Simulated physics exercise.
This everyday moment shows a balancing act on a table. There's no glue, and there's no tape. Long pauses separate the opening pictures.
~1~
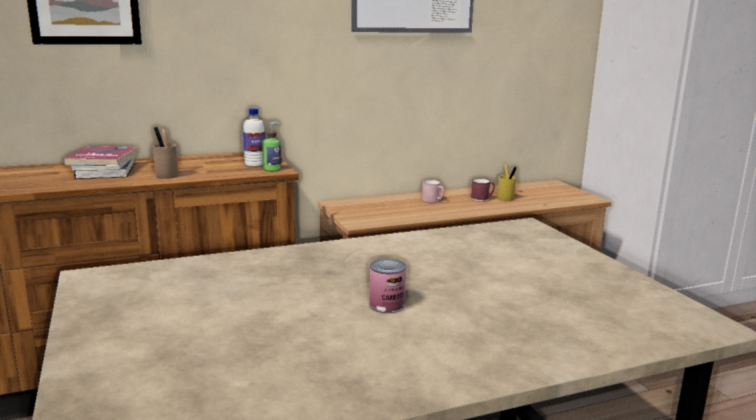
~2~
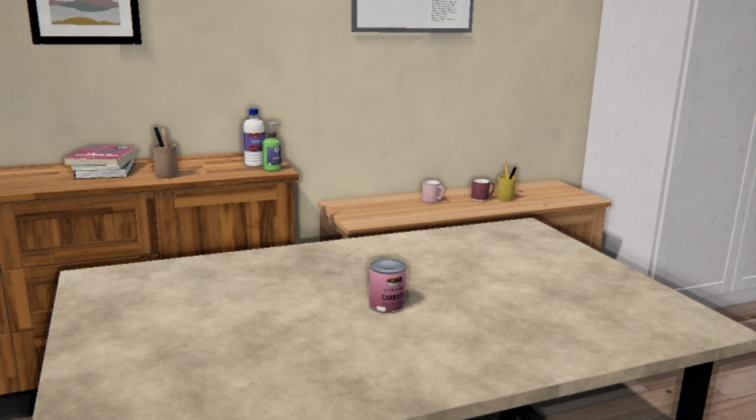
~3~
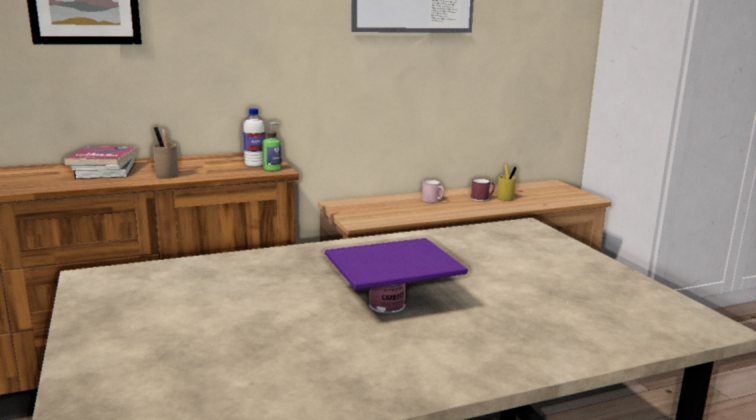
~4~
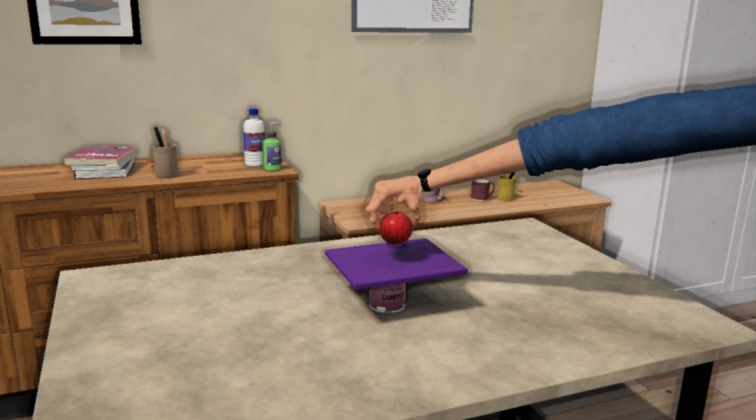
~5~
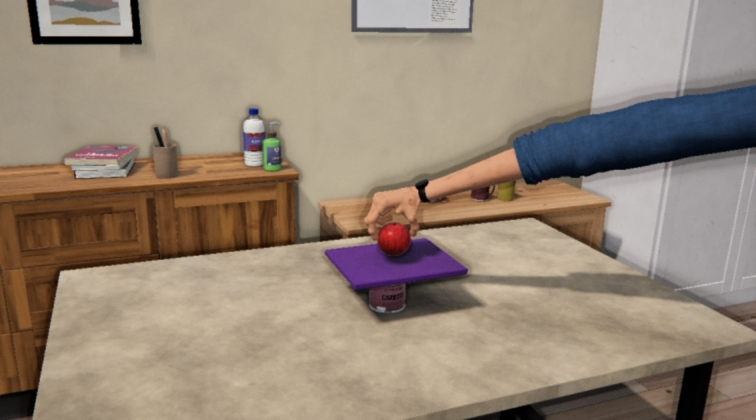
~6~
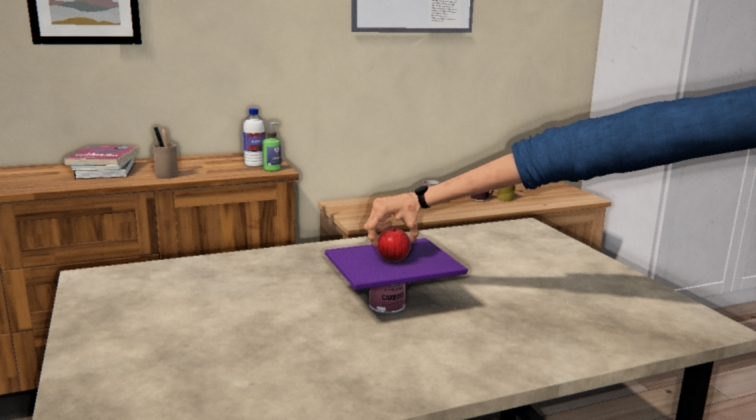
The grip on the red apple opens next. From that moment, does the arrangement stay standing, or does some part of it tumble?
The stack endures.
Then, 0.20 s after the last picture, nothing has stirred.
Then, 0.40 s after the last picture, red apple resting near (394, 246).
At rest, all 3 in place. Seen from the same camera at the end, red apple near (394, 246). The stack holds.
